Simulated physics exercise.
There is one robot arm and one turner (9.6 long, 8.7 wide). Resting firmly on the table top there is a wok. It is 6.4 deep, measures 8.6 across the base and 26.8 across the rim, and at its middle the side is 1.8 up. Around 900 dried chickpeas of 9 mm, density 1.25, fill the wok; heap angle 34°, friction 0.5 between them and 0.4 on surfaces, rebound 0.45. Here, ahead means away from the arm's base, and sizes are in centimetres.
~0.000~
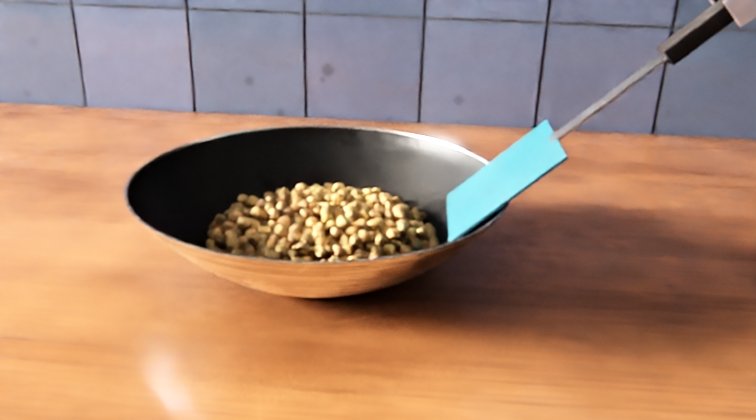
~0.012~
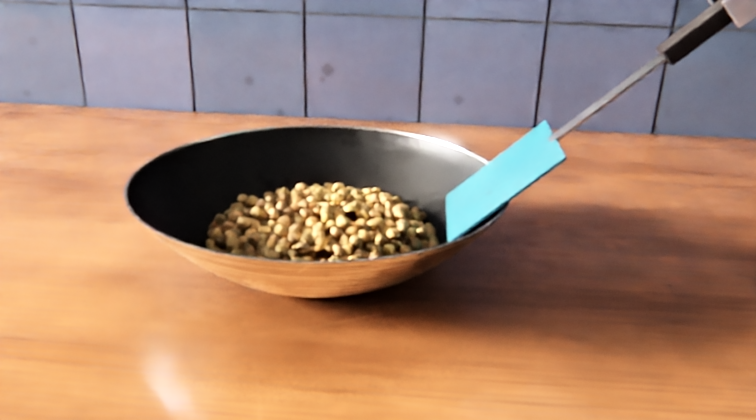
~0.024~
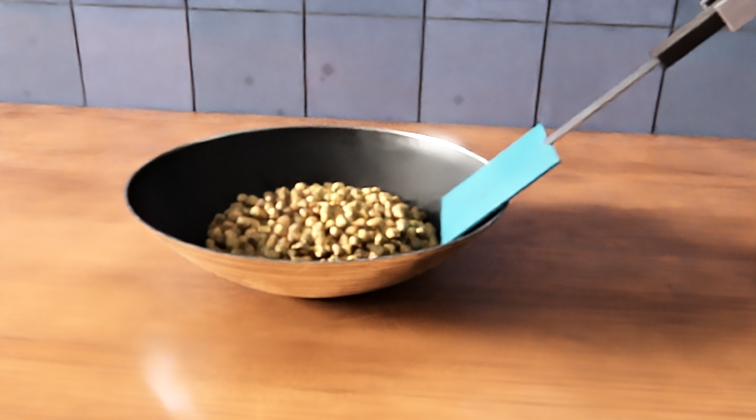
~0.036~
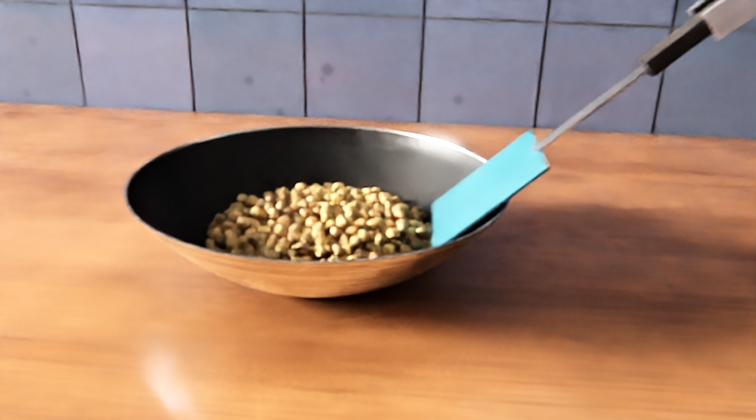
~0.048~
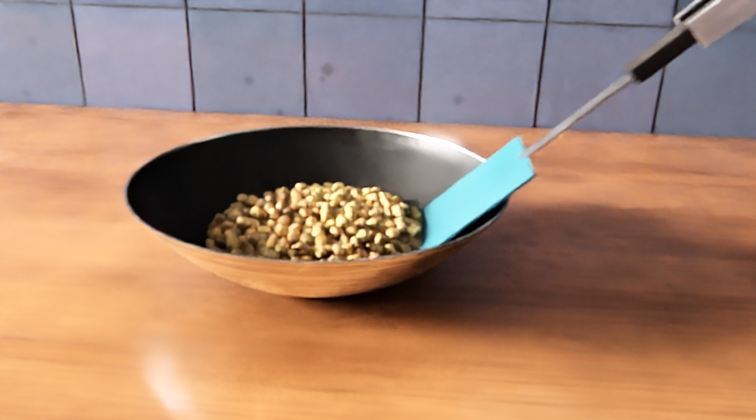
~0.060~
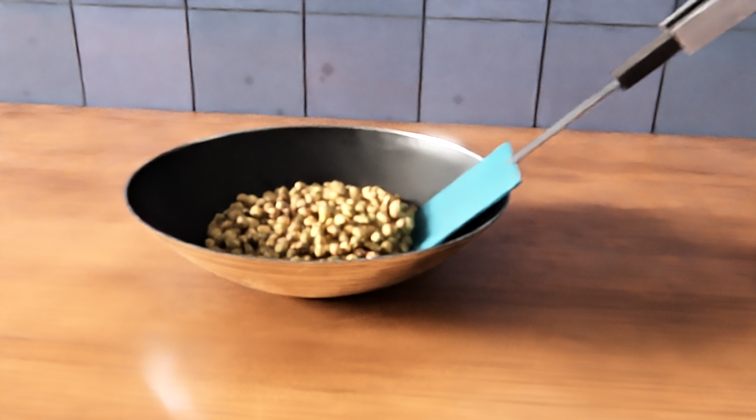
A turquoise turner on a thin metal rod, held by a robot arm mostly out of view at upper right, slides slowly left and slightly down inside the right side of a wok, nudging the edge of the heap. The dark-lined wok, holding pale tan dried chickpeas, stays still on a glossy wooden table top. Blue-grey tiles stand behind, seen from slightly above by an unmoving camera.
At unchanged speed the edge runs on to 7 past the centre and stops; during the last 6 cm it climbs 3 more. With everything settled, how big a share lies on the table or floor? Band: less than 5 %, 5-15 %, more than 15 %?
5-15 %.
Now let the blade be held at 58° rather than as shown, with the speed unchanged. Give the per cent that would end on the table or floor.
Near 15 %.
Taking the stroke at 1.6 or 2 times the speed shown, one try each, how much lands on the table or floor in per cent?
Around 30 per cent, then around 35 per cent, would end on the table or floor.
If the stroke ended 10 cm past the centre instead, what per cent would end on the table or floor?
Then the share is near 35 in a hundred.
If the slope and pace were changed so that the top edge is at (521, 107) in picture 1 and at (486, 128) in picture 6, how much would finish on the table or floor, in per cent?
5 %.
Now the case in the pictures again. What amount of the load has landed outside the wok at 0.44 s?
Around 6 percent.
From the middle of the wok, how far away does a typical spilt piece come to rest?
Roughly 22 cm from the middle.
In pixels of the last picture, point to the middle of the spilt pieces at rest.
At about (71, 228).
After 0.13 s, sloping 43°, highest piece 6 above the table; 900 in the wok.
After 0.21 s, sloping 43°, highest piece 6 above the table; 900 in the wok.
After 0.44 s, sloping 43°, highest piece 8 above the table; 815 in the wok, 52 on the table or floor, 33 on the blade or in flight.
After 1.49 s, sloping 43°, highest piece 7 above the table; 811 in the wok, 89 on the table or floor.
In the end, 811 in the wok, 89 on the table or floor. That is 10 % on the table or floor.
